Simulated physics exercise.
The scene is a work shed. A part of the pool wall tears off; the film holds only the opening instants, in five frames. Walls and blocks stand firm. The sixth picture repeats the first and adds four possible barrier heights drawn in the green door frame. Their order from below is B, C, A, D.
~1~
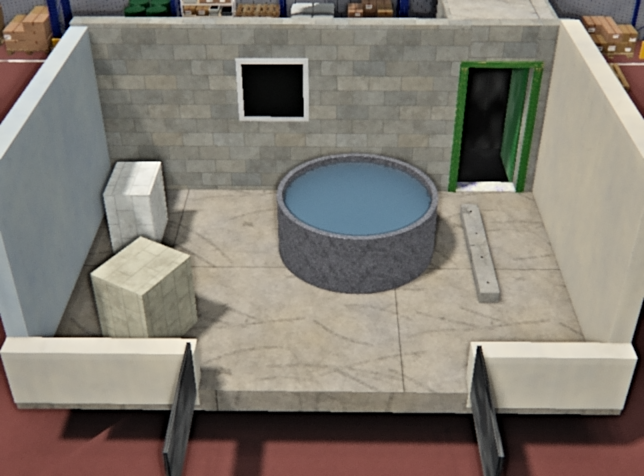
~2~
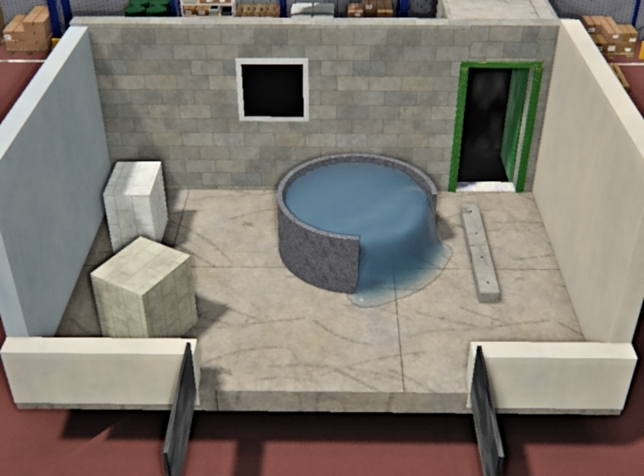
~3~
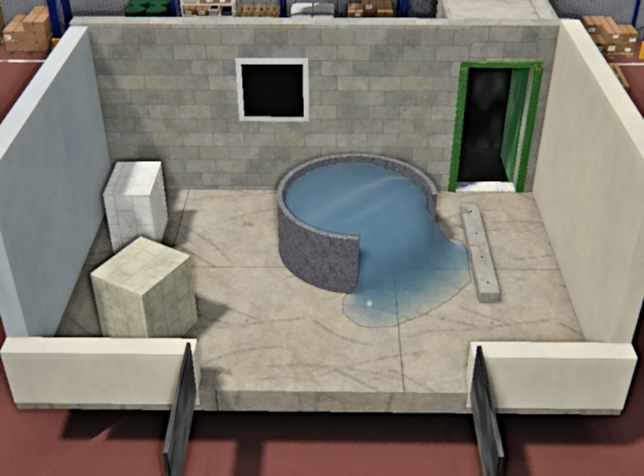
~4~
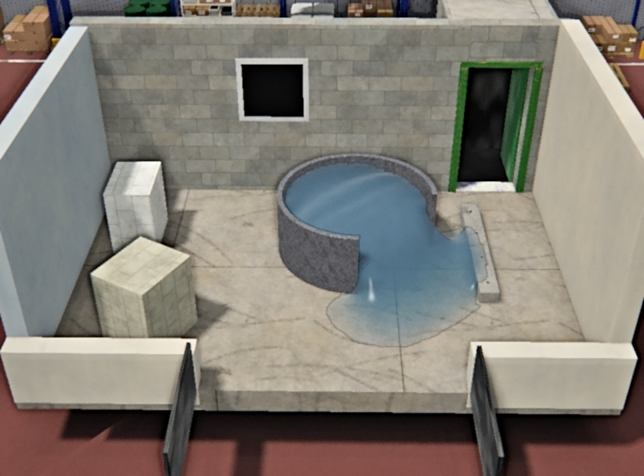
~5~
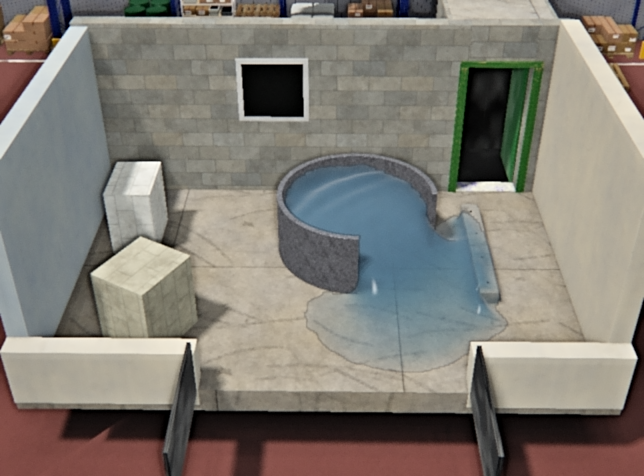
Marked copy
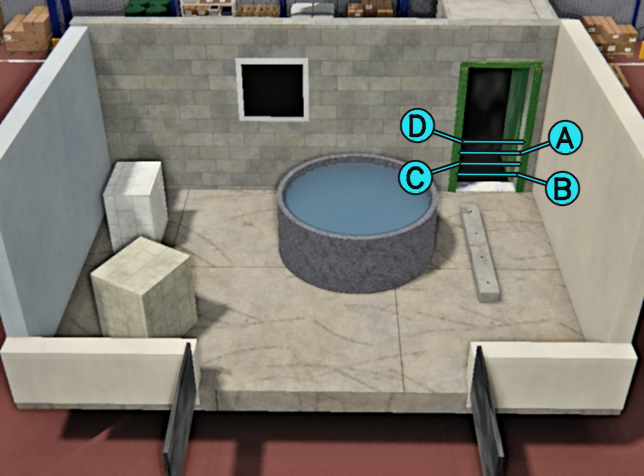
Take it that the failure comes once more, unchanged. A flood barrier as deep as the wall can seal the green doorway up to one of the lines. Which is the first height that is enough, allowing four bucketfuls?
B will do.
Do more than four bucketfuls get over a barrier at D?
No, not at all.
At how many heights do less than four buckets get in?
All of the four.
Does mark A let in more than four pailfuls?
No, not at all.
On the marked copy, A at (490, 152); B at (488, 174); C at (489, 163); D at (492, 141); from the bottom up B, C, A, D.
For mark A, nothing gets over.
For mark B, a bucket or two gets in.
For mark C, nothing gets over.
For mark D, nothing gets over.
